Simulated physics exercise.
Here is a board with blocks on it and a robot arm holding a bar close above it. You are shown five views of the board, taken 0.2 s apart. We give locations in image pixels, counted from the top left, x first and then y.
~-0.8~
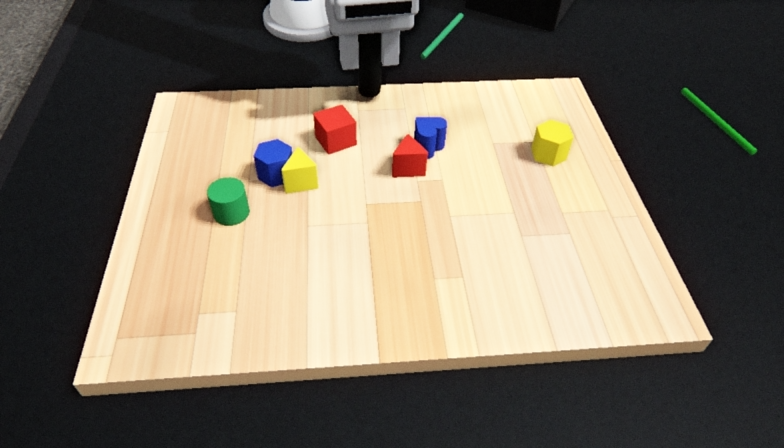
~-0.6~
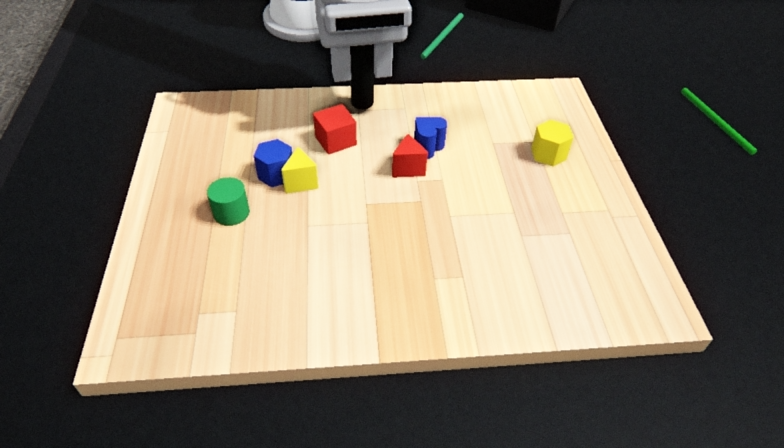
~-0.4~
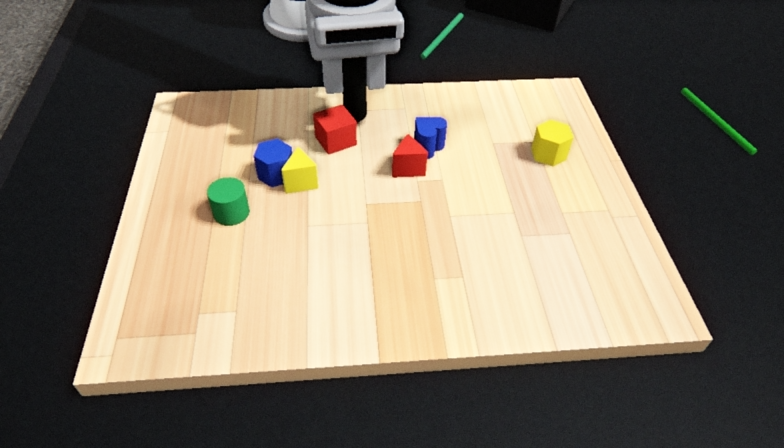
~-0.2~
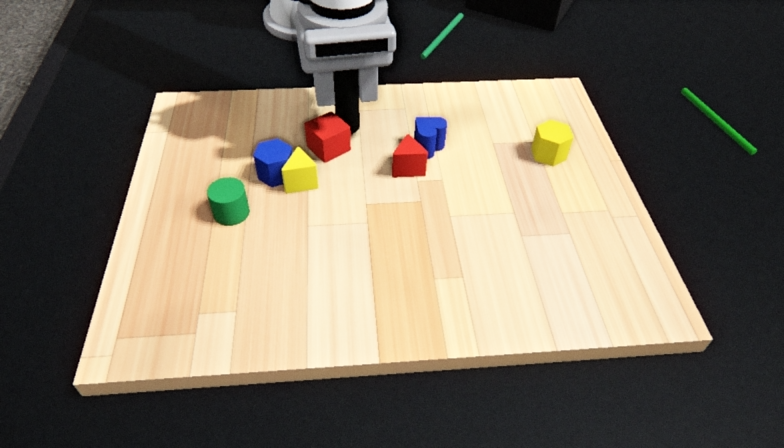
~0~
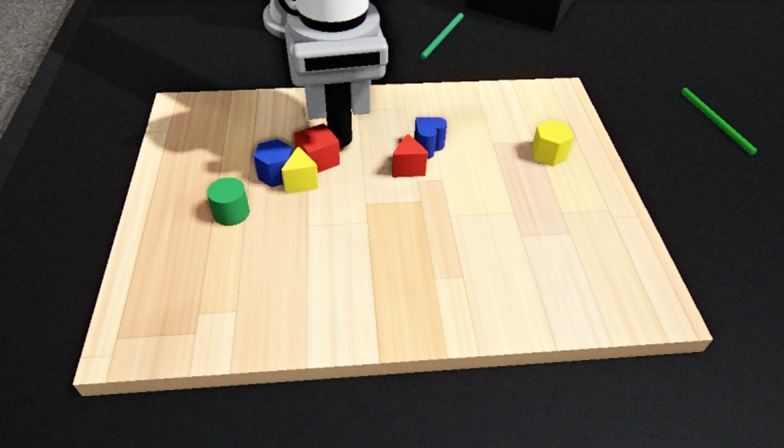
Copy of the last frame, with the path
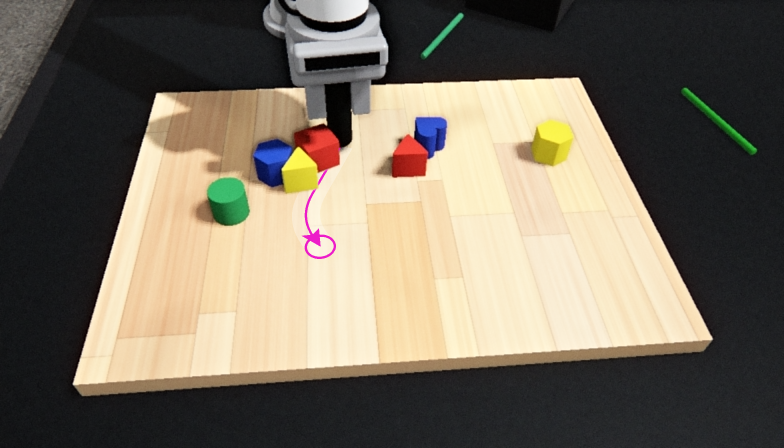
A robot arm with a black bar pointing down works at the far edge of a pale wooden board on a black surface, seen from above by a still camera. A green cylinder, blue hexagon, yellow triangle and red cube sit left of centre, with a red triangle and blue block near the middle and a yellow hexagon at right. The bar moves nearer and leftward, then pushes the cube toward the yellow triangle.
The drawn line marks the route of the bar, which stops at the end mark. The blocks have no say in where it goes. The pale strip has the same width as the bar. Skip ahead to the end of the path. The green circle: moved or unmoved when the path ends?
The block you're asking about stays where it is.
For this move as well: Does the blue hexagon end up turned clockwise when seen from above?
I believe so.
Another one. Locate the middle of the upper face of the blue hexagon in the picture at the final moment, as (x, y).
About (244, 157).
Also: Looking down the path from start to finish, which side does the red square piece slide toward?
It gets pushed right.
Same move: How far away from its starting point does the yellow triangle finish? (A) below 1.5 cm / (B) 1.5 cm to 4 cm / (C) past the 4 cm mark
Option C.
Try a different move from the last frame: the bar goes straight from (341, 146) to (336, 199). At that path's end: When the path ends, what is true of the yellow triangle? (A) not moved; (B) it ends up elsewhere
(B)
The drawn path runs from (341, 146) via (323, 176) and (306, 210), ending at (320, 247).
What follows on the original path. One third of the way, bar (322, 171); blue hexagon (252, 157), turned 35° clockwise; yellow triangle (271, 184), turned 45° anticlockwise; red square piece (289, 162), turned 25° clockwise.
Two thirds of the way, bar (306, 206); blue hexagon (244, 157), turned 55° clockwise; yellow triangle (265, 190), turned 40° anticlockwise; red square piece (276, 170), turned 40° clockwise.
At the end, bar (320, 242); green circle not moved; blue hexagon (244, 157), turned 55° clockwise; yellow triangle (265, 190), turned 40° anticlockwise; red square piece (276, 170), turned 40° clockwise.
